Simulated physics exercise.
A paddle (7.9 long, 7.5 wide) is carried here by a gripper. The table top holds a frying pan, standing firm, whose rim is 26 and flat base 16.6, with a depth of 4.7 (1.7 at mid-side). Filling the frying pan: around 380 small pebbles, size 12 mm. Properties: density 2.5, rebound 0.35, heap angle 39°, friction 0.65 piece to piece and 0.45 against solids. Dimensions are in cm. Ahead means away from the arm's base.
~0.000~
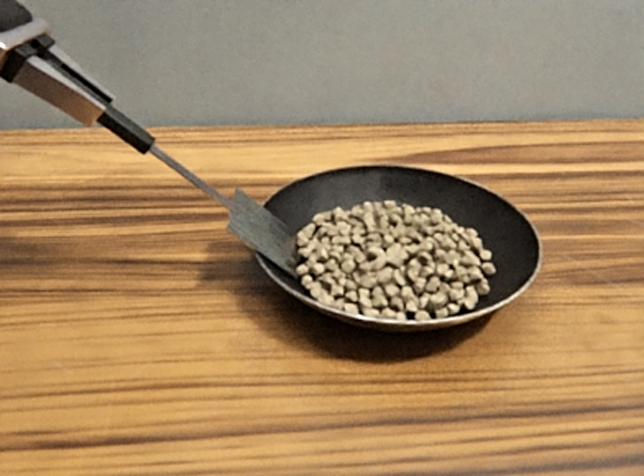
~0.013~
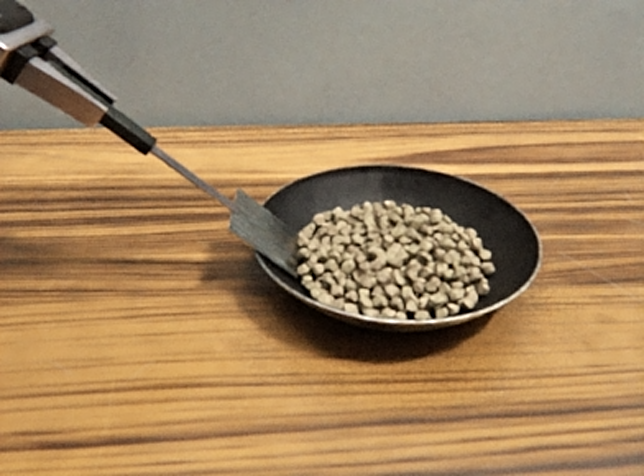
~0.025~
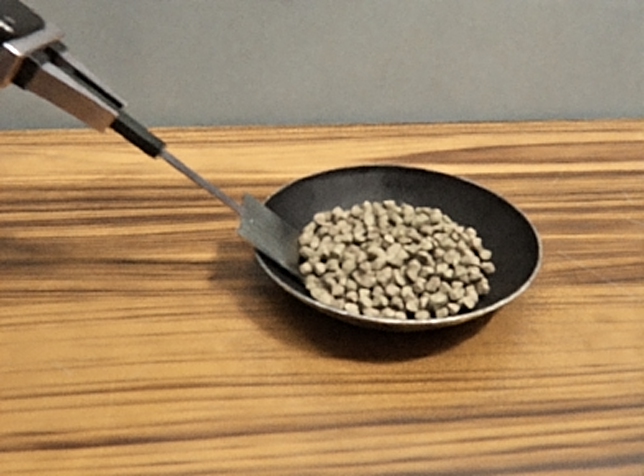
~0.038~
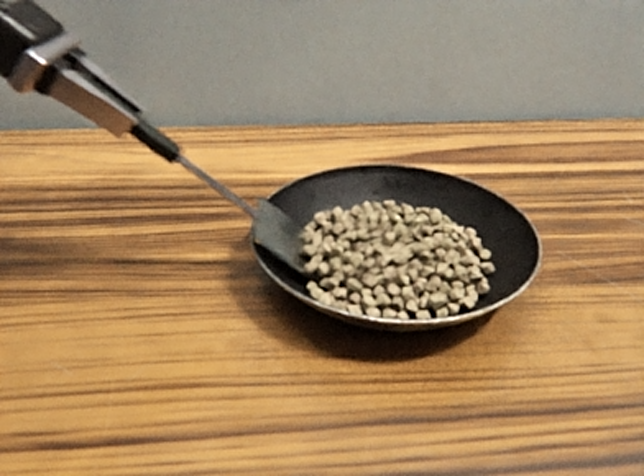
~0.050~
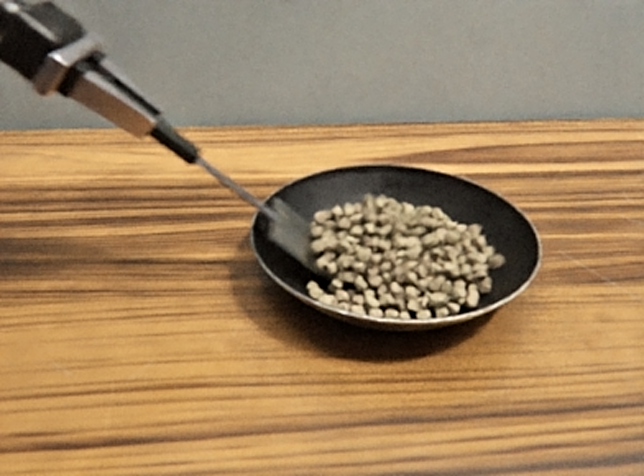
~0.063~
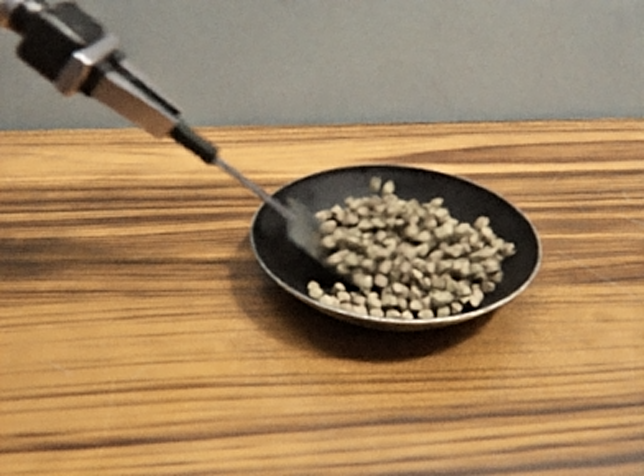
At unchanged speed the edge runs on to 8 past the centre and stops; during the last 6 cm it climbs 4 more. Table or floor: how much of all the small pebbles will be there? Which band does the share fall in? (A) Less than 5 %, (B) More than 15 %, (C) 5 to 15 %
The answer is B.
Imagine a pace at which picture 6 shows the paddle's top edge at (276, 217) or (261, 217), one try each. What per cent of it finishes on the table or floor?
Around 20 per cent, then around 10 per cent.
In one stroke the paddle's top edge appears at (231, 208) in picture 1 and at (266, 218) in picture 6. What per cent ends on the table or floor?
Some 15 percent ends up on the table or floor.
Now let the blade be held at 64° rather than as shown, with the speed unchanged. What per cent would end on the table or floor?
Around 25 in a hundred.
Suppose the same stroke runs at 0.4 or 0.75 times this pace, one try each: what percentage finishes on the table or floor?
I'd expect close to 5 and then close to 15 percent.
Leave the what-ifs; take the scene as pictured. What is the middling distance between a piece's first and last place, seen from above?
Level distance of roughly 4 cm.
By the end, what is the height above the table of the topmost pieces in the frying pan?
Some 5.5 cm.
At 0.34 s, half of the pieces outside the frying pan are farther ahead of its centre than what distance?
Distance ahead of centre: Approx. 22 cm.
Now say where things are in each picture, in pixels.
The first picture shows the paddle top edge at (232, 207), sloping 44°; upper third of the load around (394, 247), from x 300 to 485, top at y 205; 385 in the frying pan.
The second picture shows the paddle top edge at (233, 208), sloping 44°; upper third of the load around (394, 247), from x 305 to 485, top at y 205.
The third picture shows the paddle top edge at (241, 211), sloping 44°; upper third of the load around (392, 247), from x 305 to 485, top at y 205.
The fourth picture shows the paddle top edge at (256, 215), sloping 44°; upper third of the load around (383, 246), from x 310 to 485, top at y 205.
The fifth picture shows the paddle top edge at (273, 217), sloping 44°; upper third of the load around (388, 242), from x 310 to 495, top at y 200.
The sixth picture shows the paddle top edge at (290, 216), sloping 44°; upper third of the load around (399, 236), from x 310 to 505, top at y 185; 385 in the frying pan.
After 0.09 s, sloping 44°, highest piece 10 above the table; 384 in the frying pan, 1 on the blade or in flight.
After 0.12 s, sloping 44°, highest piece 13 above the table; 382 in the frying pan, 3 on the blade or in flight.
After 0.34 s, sloping 44°, highest piece 13 above the table; 304 in the frying pan, 48 on the table or floor, 33 on the blade or in flight.
After 1.39 s, sloping 44°, highest piece 6 above the table; 304 in the frying pan, 81 on the table or floor.
In the end, 304 in the frying pan, 81 on the table or floor. That is 21 % on the table or floor.
